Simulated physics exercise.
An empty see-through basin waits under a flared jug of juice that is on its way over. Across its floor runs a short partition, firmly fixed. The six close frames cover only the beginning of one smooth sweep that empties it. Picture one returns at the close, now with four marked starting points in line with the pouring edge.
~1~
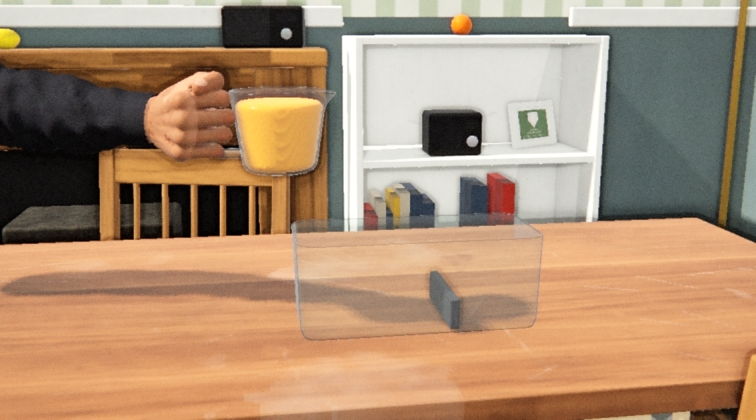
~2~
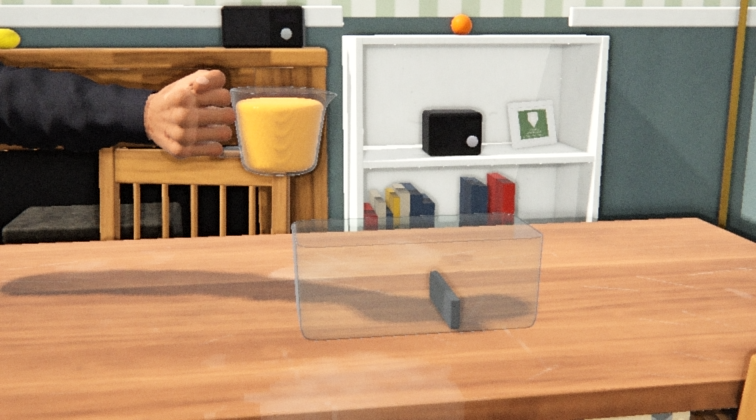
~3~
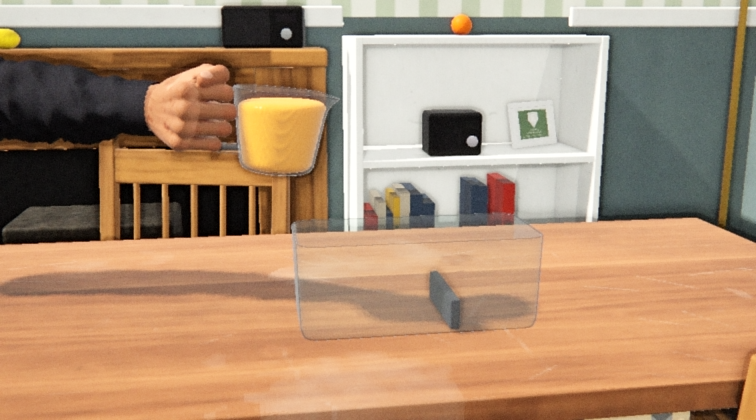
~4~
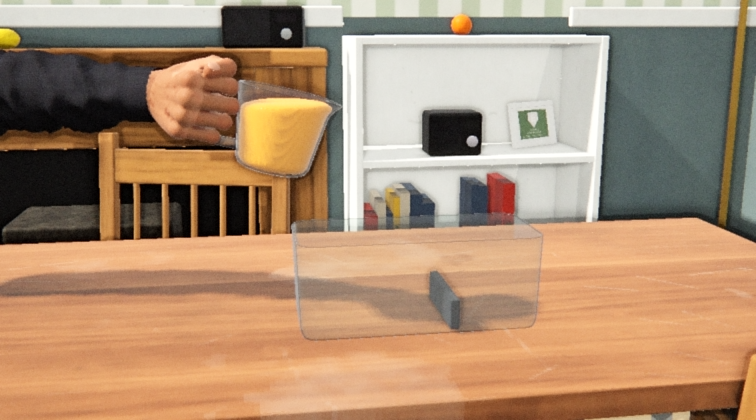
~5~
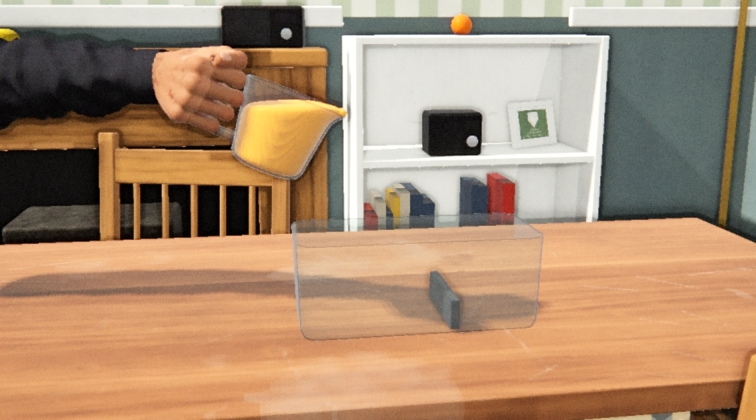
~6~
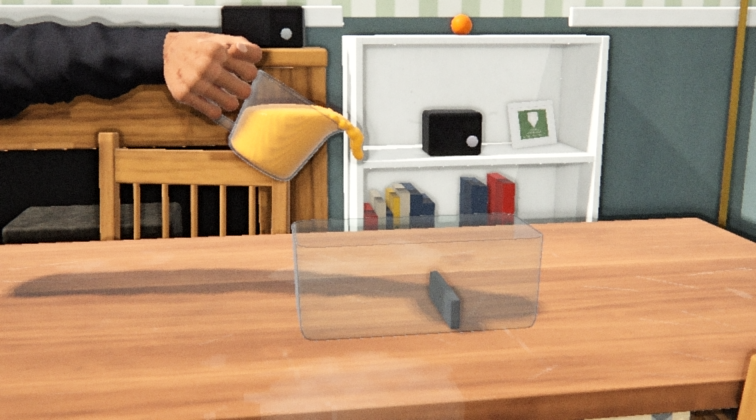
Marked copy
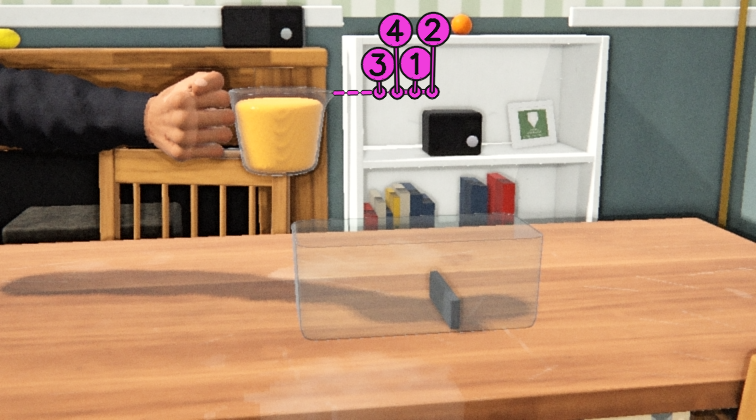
Hand tilting a clear jug of orange juice rightward above an empty transparent basin, juice starting to stream over its lip.
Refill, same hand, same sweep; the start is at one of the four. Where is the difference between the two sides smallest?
It is 4.
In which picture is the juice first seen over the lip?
Picture 5.
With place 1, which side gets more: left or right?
The right side.
On the marked copy, 1 at (414, 92); 2 at (432, 91); 3 at (379, 92); 4 at (397, 92).
With 1, about 27 % ends left of the wall and 72 % right of it.
With 2, about 25 % ends left of the wall and 74 % right of it.
With 3, about 80 % ends left of the wall and 18 % right of it.
With 4, about 50 % ends left of the wall and 48 % right of it.
